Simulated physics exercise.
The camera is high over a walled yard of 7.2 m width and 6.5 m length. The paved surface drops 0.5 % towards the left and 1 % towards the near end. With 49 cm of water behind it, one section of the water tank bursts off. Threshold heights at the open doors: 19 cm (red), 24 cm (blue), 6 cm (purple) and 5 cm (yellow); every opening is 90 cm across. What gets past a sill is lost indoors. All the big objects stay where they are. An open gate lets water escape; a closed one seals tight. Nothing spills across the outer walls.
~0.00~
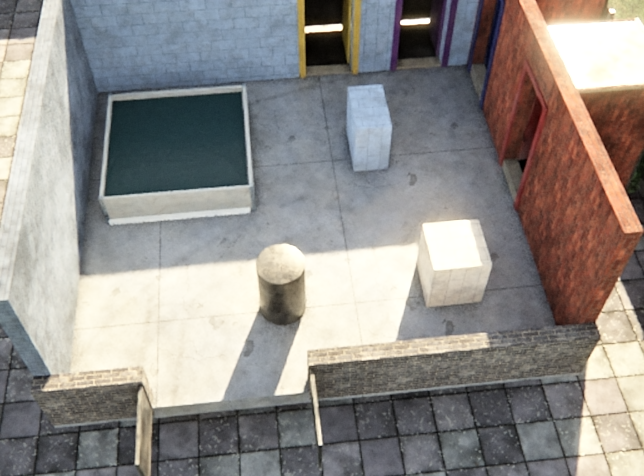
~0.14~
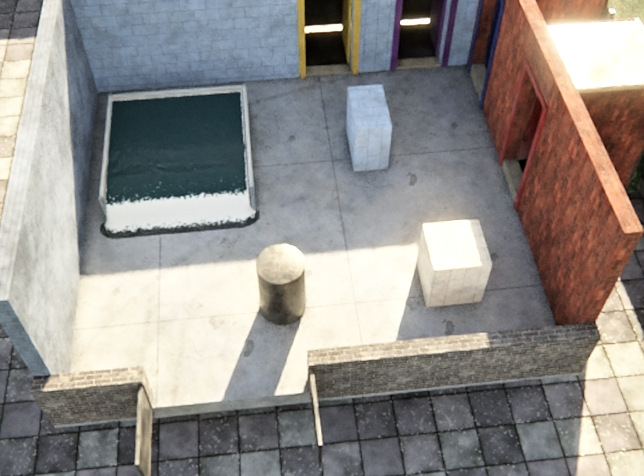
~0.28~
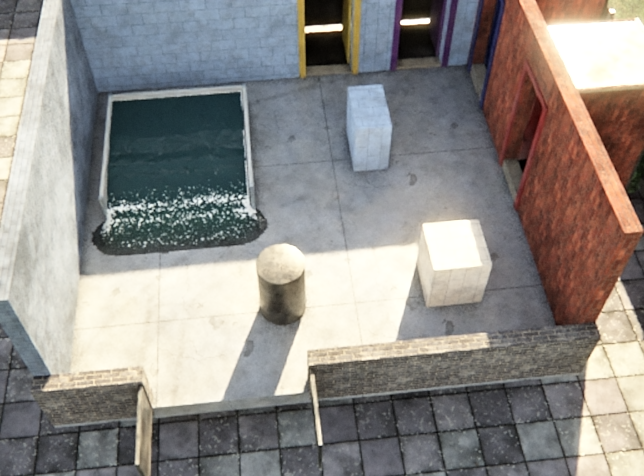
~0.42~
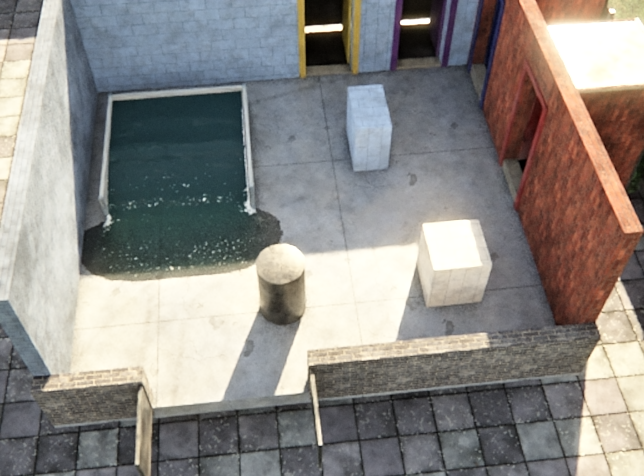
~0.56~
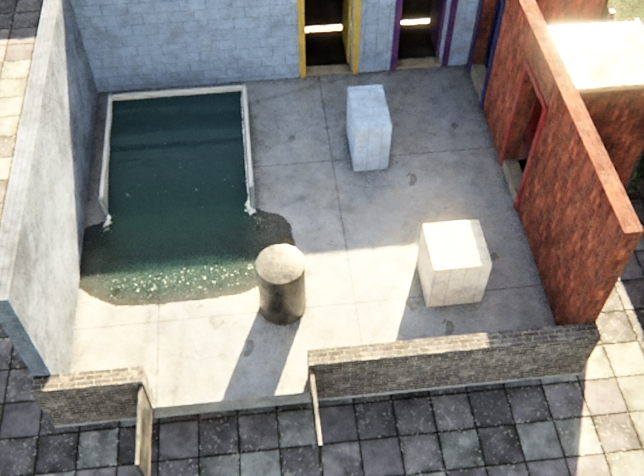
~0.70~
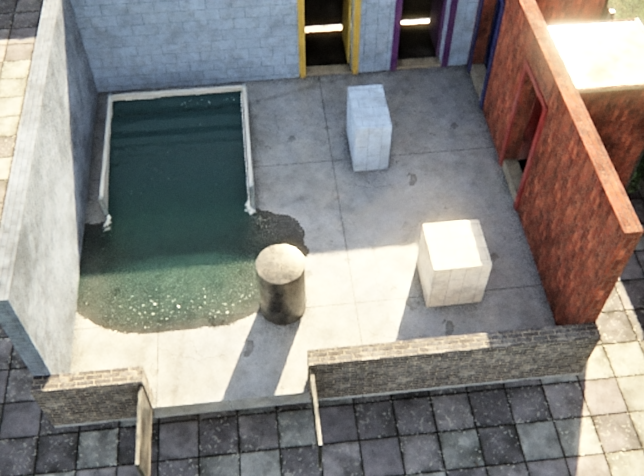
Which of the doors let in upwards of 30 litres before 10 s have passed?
Door by door: At the red door it does not reach the limit; at the blue door it stays under the limit; at the purple door it keeps below the limit; at the yellow door it does not reach the limit.
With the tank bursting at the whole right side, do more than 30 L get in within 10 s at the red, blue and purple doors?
Against that limit: Red not over, blue below, purple over.
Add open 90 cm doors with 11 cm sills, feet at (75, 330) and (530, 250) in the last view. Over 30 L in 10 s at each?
In turn: Past it, below.
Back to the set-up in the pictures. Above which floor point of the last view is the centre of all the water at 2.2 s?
Near (178, 233).
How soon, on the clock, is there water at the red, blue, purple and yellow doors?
Red 6.5 s, blue not in the 10 s, purple not within the 10 s, yellow not in the 10 s.
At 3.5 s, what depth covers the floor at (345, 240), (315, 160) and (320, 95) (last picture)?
About 2, 0 and 0 cm.
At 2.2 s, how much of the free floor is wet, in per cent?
About 30 per cent.
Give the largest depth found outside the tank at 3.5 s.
About 28 cm.
After 1.4 s water covers 30 % of the floor and is deepest (24 cm) near (133, 394); red door not reached, blue door not reached, purple door not reached, yellow door not reached.
After 2.2 s water covers 30 % of the floor and is deepest (39 cm) near (69, 400); red door not reached, blue door not reached, purple door not reached, yellow door not reached.
After 3.5 s water covers 40 % of the floor and is deepest (28 cm) near (69, 400); red door not reached, blue door not reached, purple door not reached, yellow door not reached.
After 6.0 s water covers 45 % of the floor and is deepest (13 cm) near (69, 400); red door not reached, blue door not reached, purple door not reached, yellow door not reached.
After 10.0 s water covers 70 % of the floor and is deepest (8 cm) near (69, 400); red door 3 cm at the sill, 0 L in, blue door not reached, purple door not reached, yellow door not reached.
